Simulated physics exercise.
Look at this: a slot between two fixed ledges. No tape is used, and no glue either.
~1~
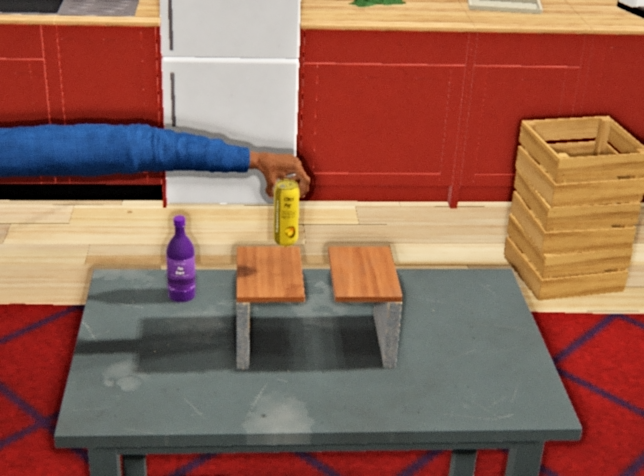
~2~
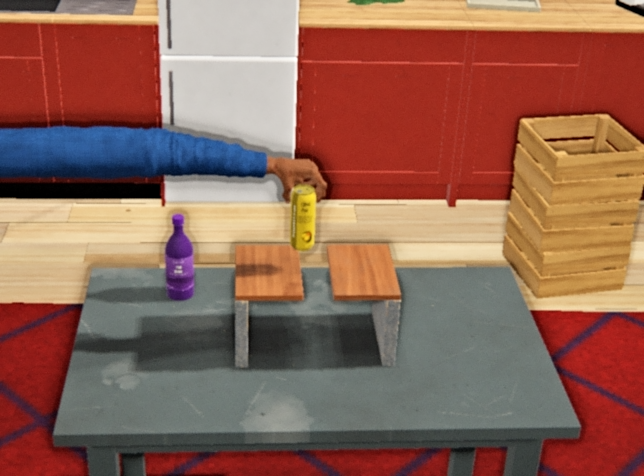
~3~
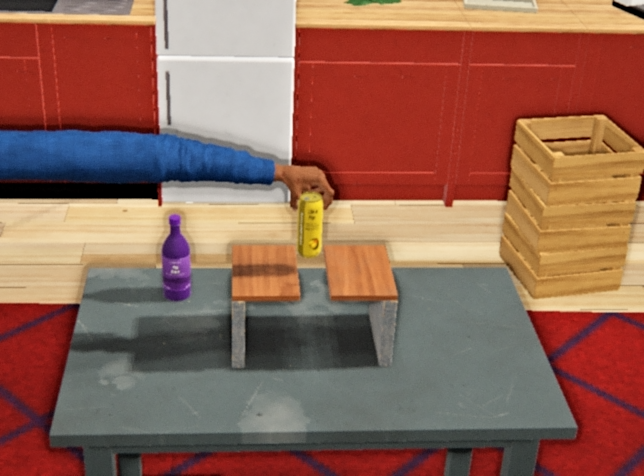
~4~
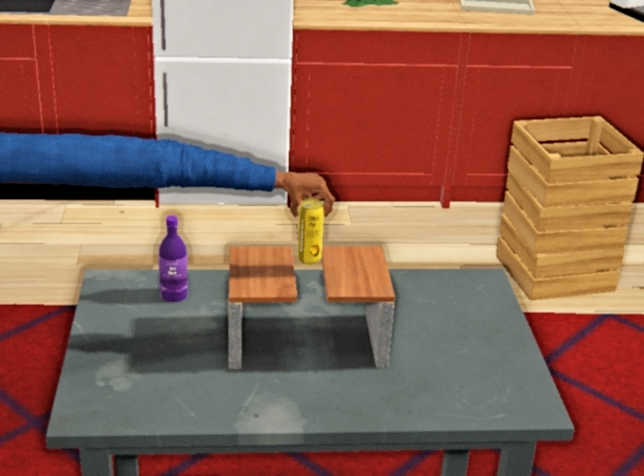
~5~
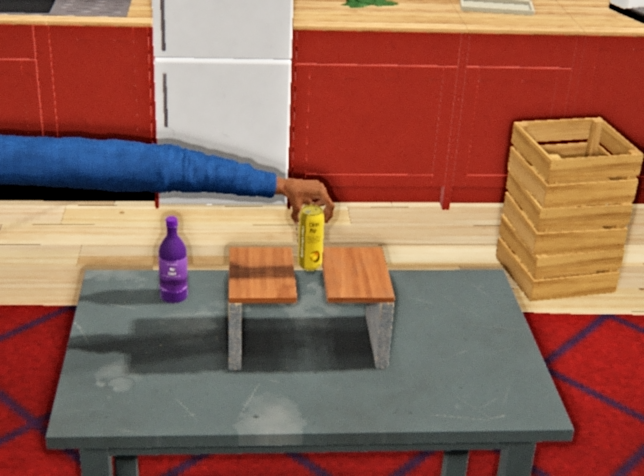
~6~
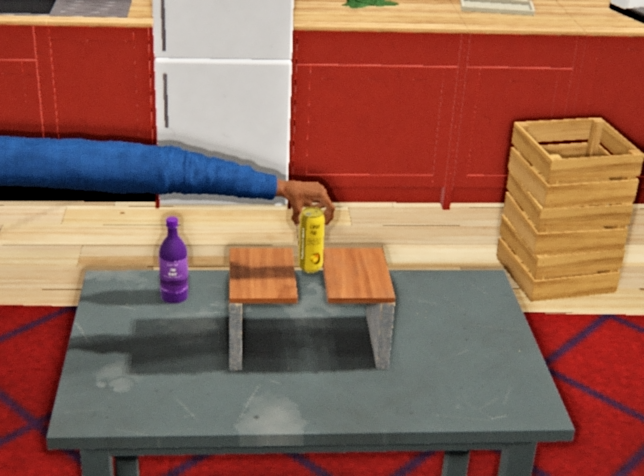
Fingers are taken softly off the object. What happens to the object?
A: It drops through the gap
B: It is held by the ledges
The answer is A.
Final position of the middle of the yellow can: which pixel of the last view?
Near (308, 317).
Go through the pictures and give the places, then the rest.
The first frame shows on its way; yellow can (286, 214); purple bottle (181, 258).
The second frame shows on its way; yellow can (303, 218); purple bottle (179, 256).
The third frame shows on its way; yellow can (310, 226); purple bottle (176, 256).
The fourth frame shows on its way; yellow can (310, 232); purple bottle (173, 258).
The fifth frame shows poised above the slot; yellow can (311, 238); purple bottle (173, 258).
The sixth frame shows poised above the slot; yellow can (311, 241); purple bottle (173, 259).
Then, 0.20 s later than the last frame, yellow can moved well along near (310, 275).
Then, 0.30 s later than the last frame, yellow can moved well along near (308, 312).
When it is over, moved from the start, yellow can; purple bottle as before. End places, in pixels of the last picture, yellow can near (308, 317). The can goes down the gap.
